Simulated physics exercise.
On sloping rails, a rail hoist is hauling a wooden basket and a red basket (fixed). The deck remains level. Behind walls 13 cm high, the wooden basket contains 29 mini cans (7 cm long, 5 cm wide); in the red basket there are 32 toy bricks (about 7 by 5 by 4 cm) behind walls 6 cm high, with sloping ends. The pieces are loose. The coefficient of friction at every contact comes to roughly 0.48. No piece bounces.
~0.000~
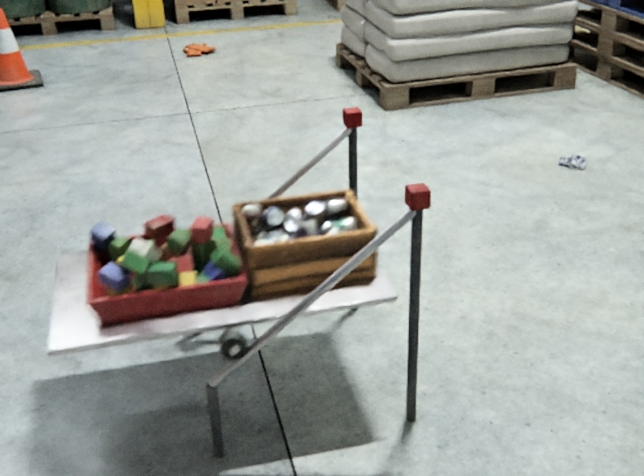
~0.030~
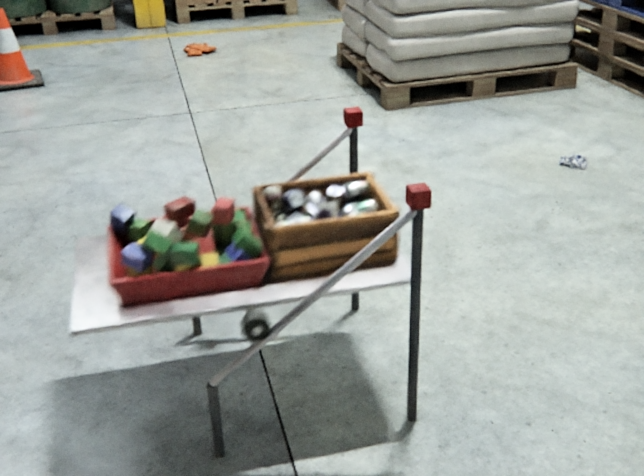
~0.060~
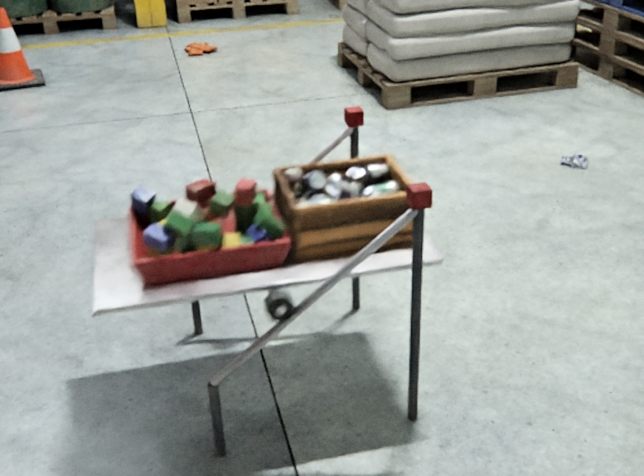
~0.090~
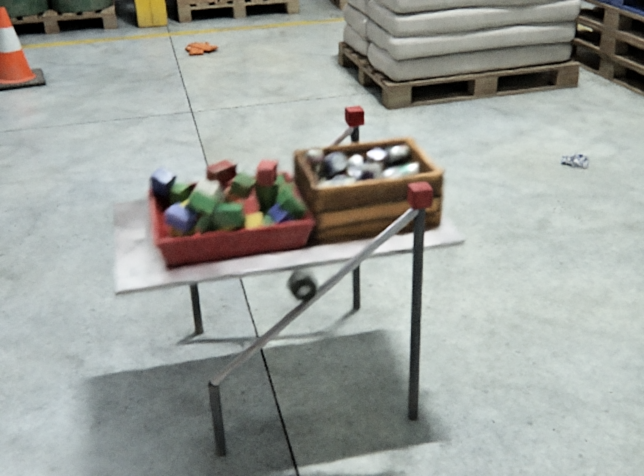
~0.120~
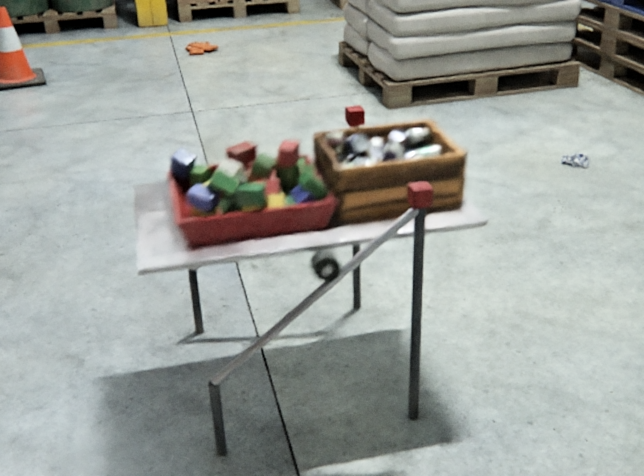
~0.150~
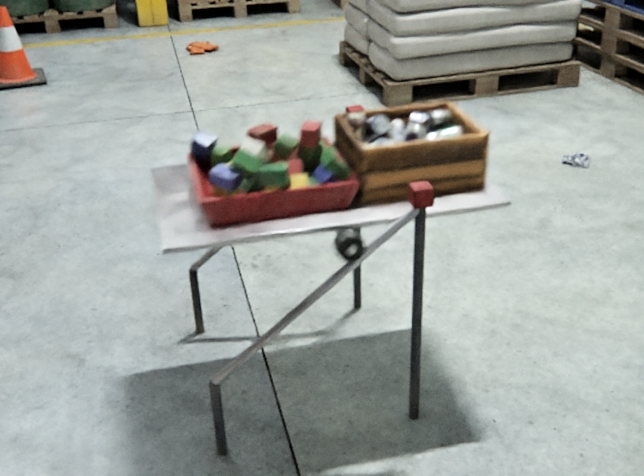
Platform carrying a red basket of toy bricks and a wooden basket of mini cans climbing sloping rails towards the right.
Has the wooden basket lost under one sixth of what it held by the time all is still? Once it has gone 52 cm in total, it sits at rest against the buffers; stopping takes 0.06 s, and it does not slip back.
No, it has lost more than a sixth.
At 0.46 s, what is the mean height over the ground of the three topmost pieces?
I'd put it close to 104 cm.
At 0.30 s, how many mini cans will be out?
Count: Close to 0.
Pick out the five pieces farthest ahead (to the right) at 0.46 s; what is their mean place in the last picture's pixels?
Roughly at (534, 48).
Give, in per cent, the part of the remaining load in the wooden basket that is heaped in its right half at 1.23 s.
About 60%.
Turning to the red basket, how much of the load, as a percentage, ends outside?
I'd put the red basket at some 45 per cent.
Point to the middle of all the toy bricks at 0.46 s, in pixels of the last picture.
They're centred near (363, 118).
After 0.18 s, braking begins.
After 0.30 s, 0 of 29 out of the wooden basket and 2 of 32 out of the red basket.
After 0.46 s, 6 of 29 out of the wooden basket and 12 of 32 out of the red basket.
After 0.68 s, 8 of 29 out of the wooden basket and 15 of 32 out of the red basket.
When it is over (at 1.23 s), 8 of 29 out of the wooden basket and 15 of 32 out of the red basket. Asked share, 8 of 29, 28 per cent.
